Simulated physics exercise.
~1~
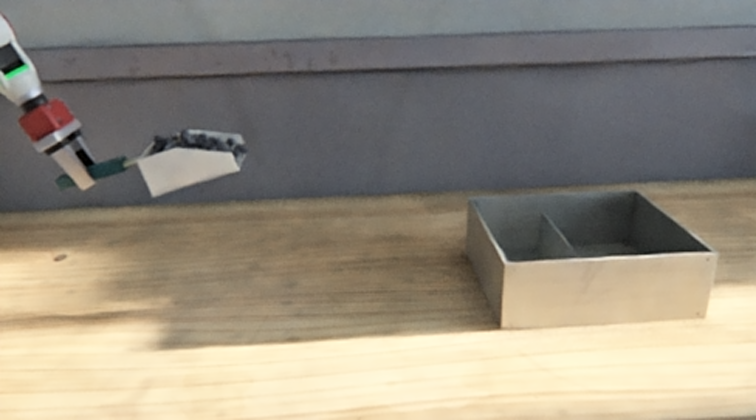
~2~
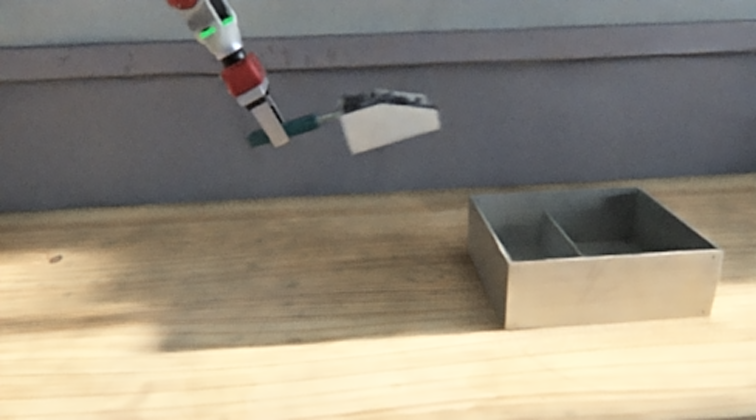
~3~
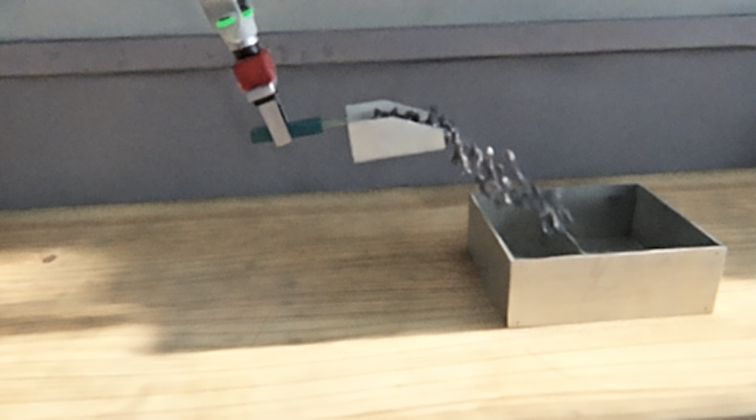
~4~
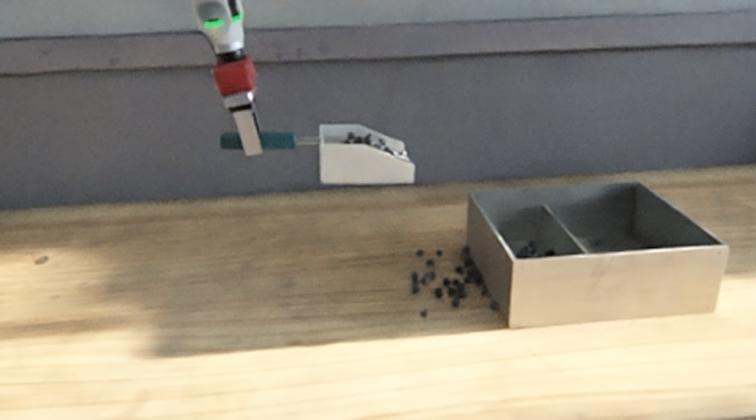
Dark pebbles streamed off a white scoop held by a robot arm after it swung right towards a divided metal box; some landed inside, others scattered on the wooden table beside it, and the arm drew back slightly with many still in the scoop.
